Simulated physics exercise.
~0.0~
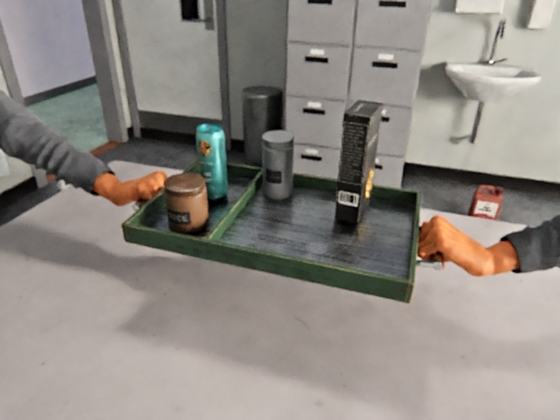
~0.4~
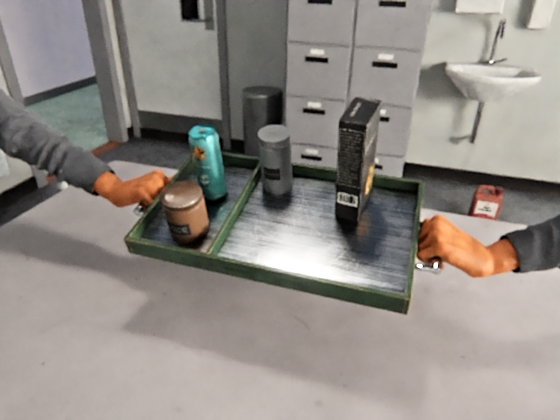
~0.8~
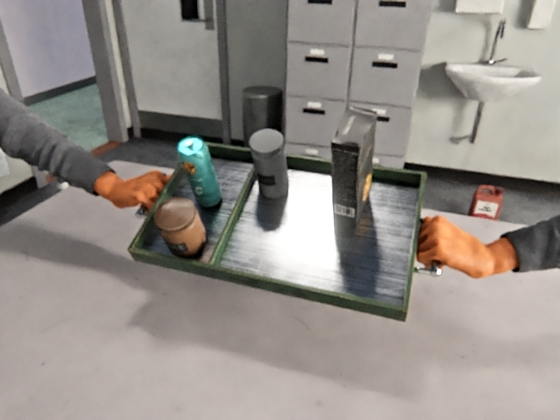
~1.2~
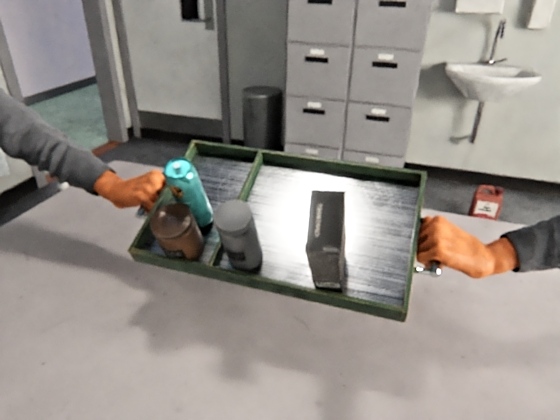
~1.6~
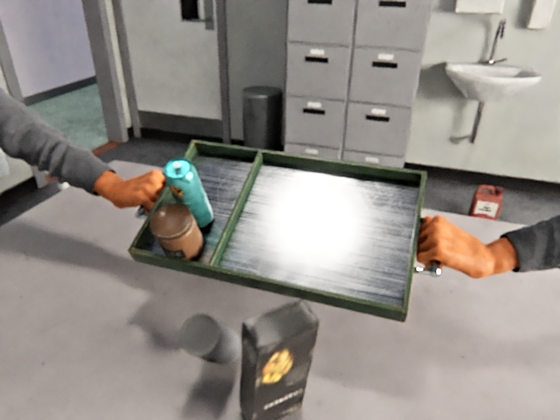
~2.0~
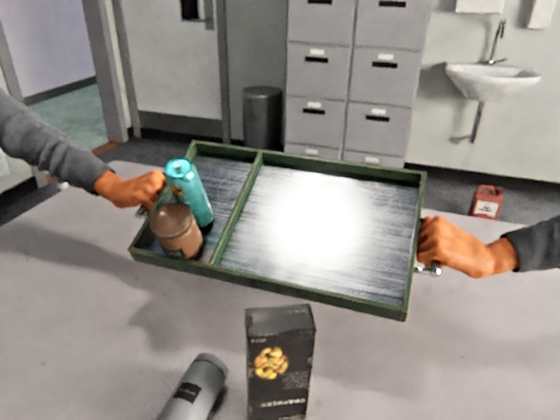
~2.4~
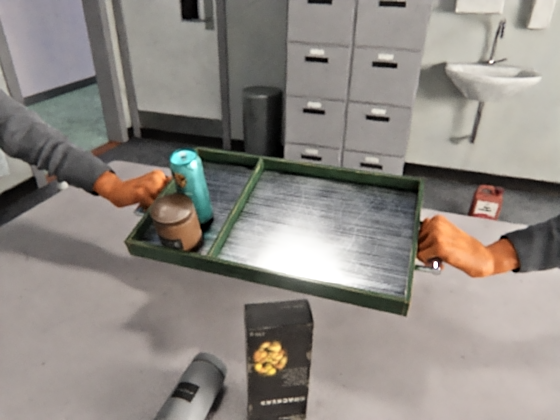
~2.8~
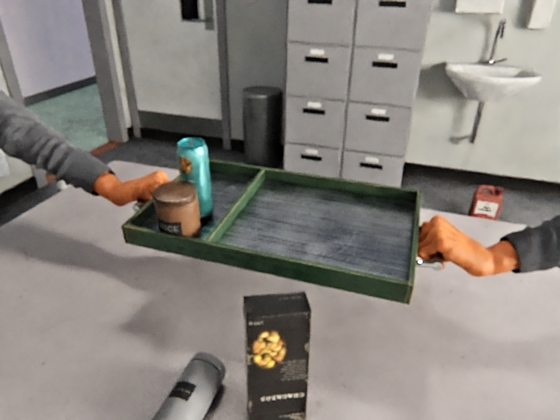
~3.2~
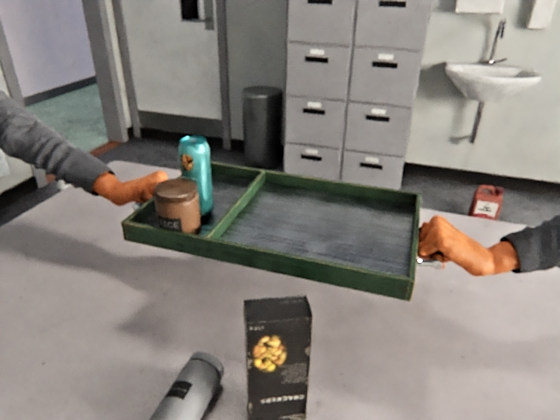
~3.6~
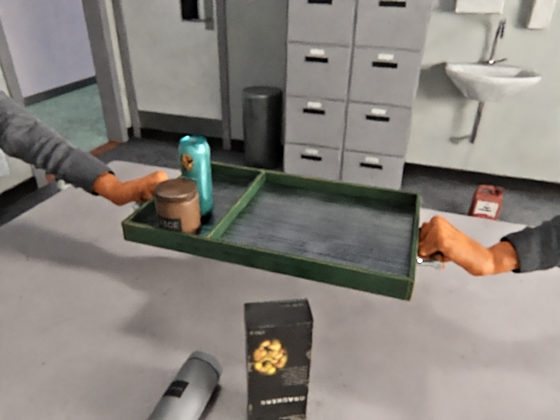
In an office with filing cabinets and a sink, two hands tipped a green tray toward the viewer until a grey jar and a black carton slid off the near edge, then levelled it with the turquoise can and brown jar still aboard.
